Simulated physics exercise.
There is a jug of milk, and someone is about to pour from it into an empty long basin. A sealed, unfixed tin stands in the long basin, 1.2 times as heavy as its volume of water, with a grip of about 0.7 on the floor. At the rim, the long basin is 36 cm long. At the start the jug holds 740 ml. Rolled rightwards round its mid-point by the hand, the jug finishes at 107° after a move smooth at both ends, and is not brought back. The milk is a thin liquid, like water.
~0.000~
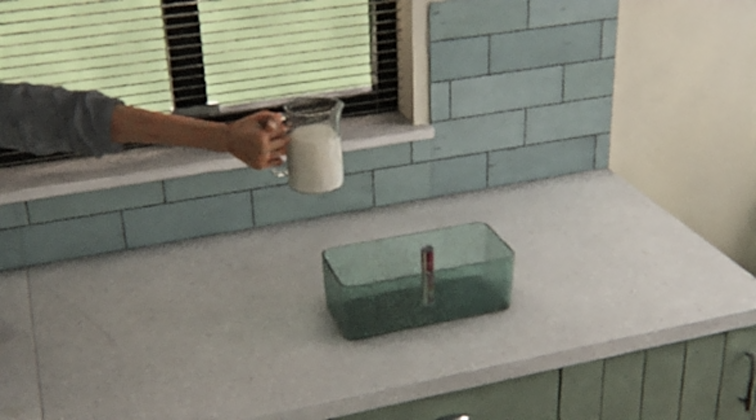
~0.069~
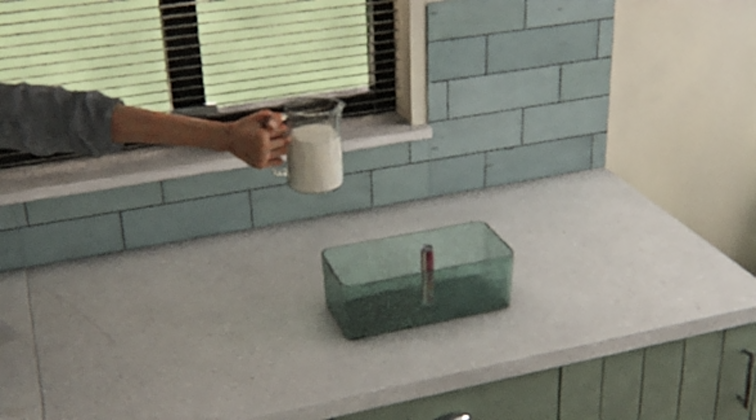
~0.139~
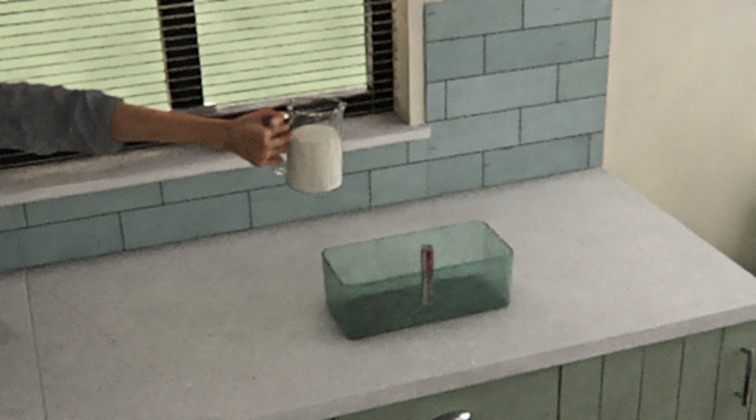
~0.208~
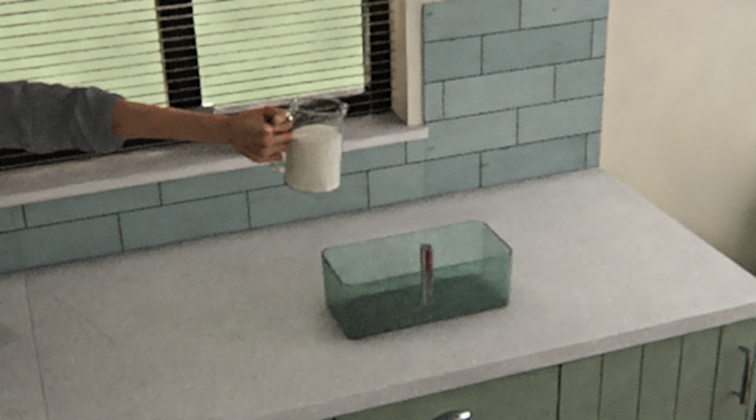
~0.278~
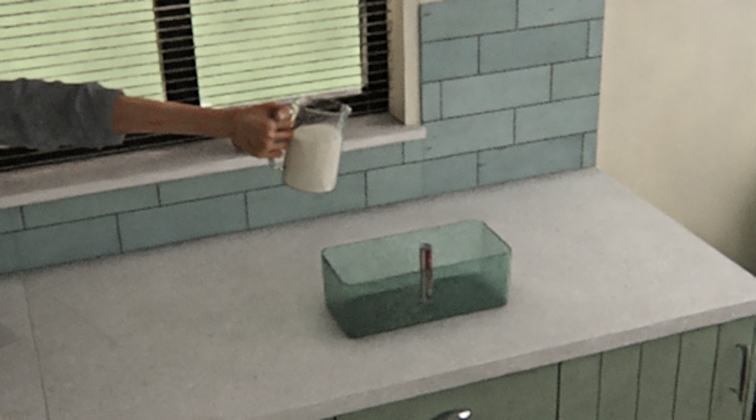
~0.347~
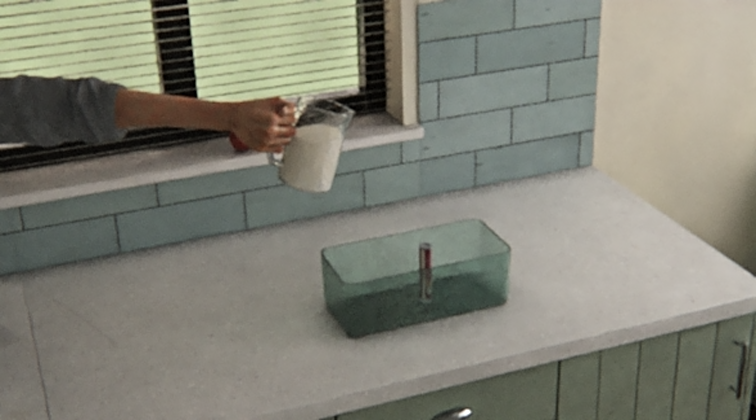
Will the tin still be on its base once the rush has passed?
No, it gets tipped over.
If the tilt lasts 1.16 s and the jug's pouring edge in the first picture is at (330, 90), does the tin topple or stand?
Then it tips over.
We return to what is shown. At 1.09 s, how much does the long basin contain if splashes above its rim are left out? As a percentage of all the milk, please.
Some 18 per cent.
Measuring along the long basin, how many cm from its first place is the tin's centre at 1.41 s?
Close to 8 cm.
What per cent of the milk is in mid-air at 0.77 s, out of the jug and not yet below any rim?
Near 4 per cent at that moment.
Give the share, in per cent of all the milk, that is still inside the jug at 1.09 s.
Around 46 percent of it.
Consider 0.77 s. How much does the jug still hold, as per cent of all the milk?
Remaining: Near 96 % of the total.
By 0.77 s the tilt is 72° and 96 per cent is still to pour; the tin stands where it began.
By 1.09 s the tilt is 102° and 46 per cent is still to pour; the tin stands where it began.
By 1.41 s the tilt is 107° and 7 per cent is still to pour; the tin leans 58°.
By 1.77 s the tilt is 107° and 0 per cent is still to pour; the tin lies on its side.
At rest the tin lies on its side.
